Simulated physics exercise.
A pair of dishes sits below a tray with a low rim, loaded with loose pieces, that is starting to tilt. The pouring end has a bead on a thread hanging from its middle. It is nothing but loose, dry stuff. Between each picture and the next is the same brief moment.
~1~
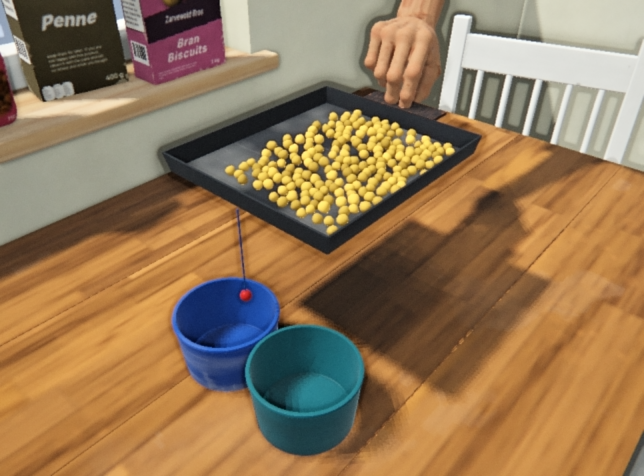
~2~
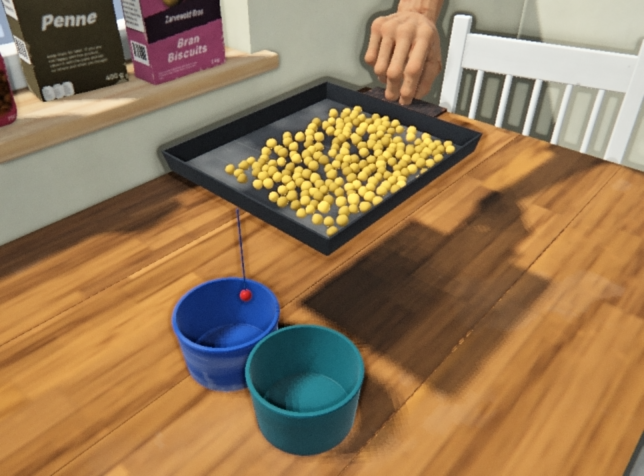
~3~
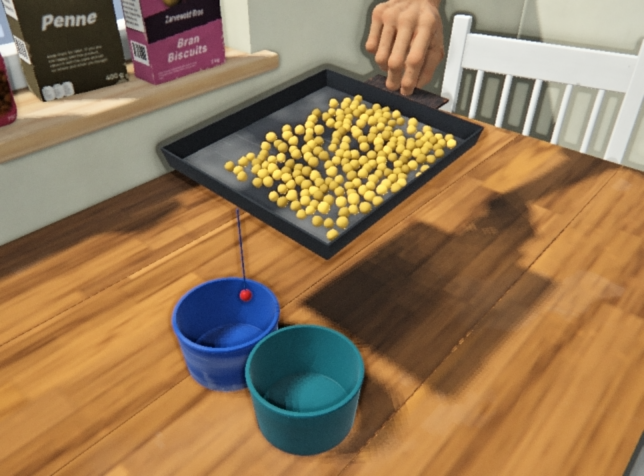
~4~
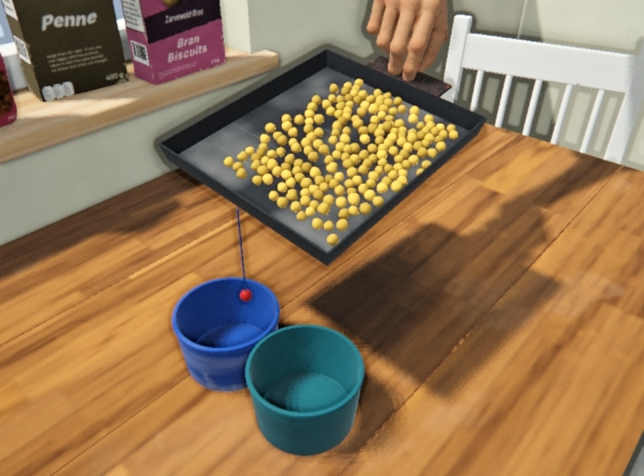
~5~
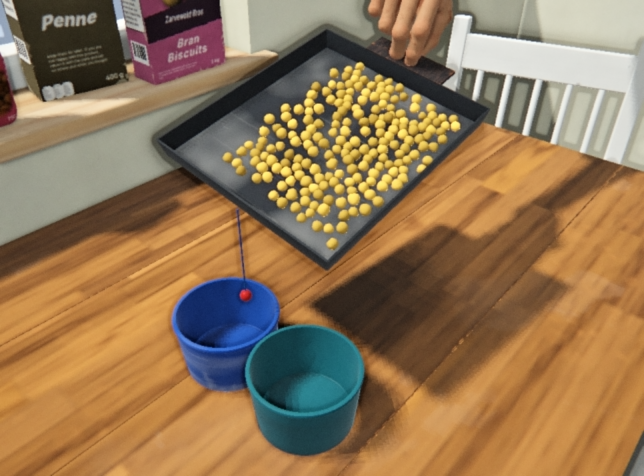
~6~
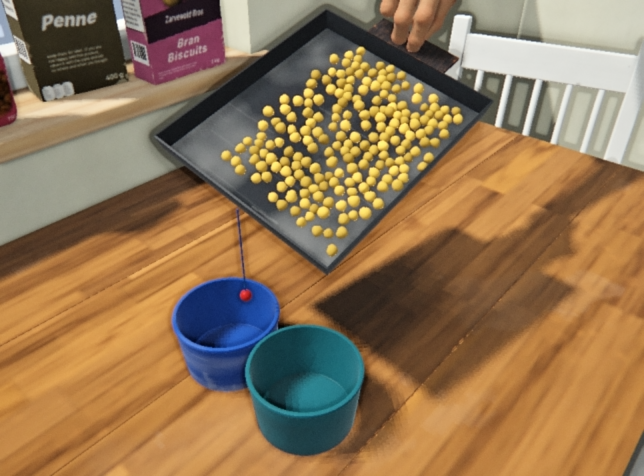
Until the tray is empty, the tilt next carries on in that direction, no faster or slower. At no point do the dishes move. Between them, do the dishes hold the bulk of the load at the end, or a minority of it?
They hold the bulk.
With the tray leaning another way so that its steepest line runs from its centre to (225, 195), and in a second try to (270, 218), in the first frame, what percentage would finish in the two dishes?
Respectively 20 and 70 in a hundred.
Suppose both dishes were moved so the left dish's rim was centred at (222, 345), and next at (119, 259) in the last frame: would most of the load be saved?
At place one the minor share; at place two the minor share.
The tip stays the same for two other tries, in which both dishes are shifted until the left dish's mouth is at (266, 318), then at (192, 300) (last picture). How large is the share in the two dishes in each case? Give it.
You'd get 70 in a hundred first and 40 in a hundred after that.
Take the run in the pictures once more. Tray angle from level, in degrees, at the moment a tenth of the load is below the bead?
Near 115 degrees.
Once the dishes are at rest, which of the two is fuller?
It's the right of the two that is fuller.
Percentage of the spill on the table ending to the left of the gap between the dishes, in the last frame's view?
Near 10 %.
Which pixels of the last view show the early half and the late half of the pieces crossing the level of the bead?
First part (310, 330), rest (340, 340).
Soon, tray tipped steeply; all on the tray.
A while on, tray tipped past a quarter turn; nearly all on the tray; a stray few in the right dish.
Towards the end, tray tipped past a quarter turn; about two thirds in the right dish; a stray few in the left dish; about a third outside both.
Finally, tray tipped past a quarter turn; about two thirds in the right dish; a stray few in the left dish; about a third outside both.
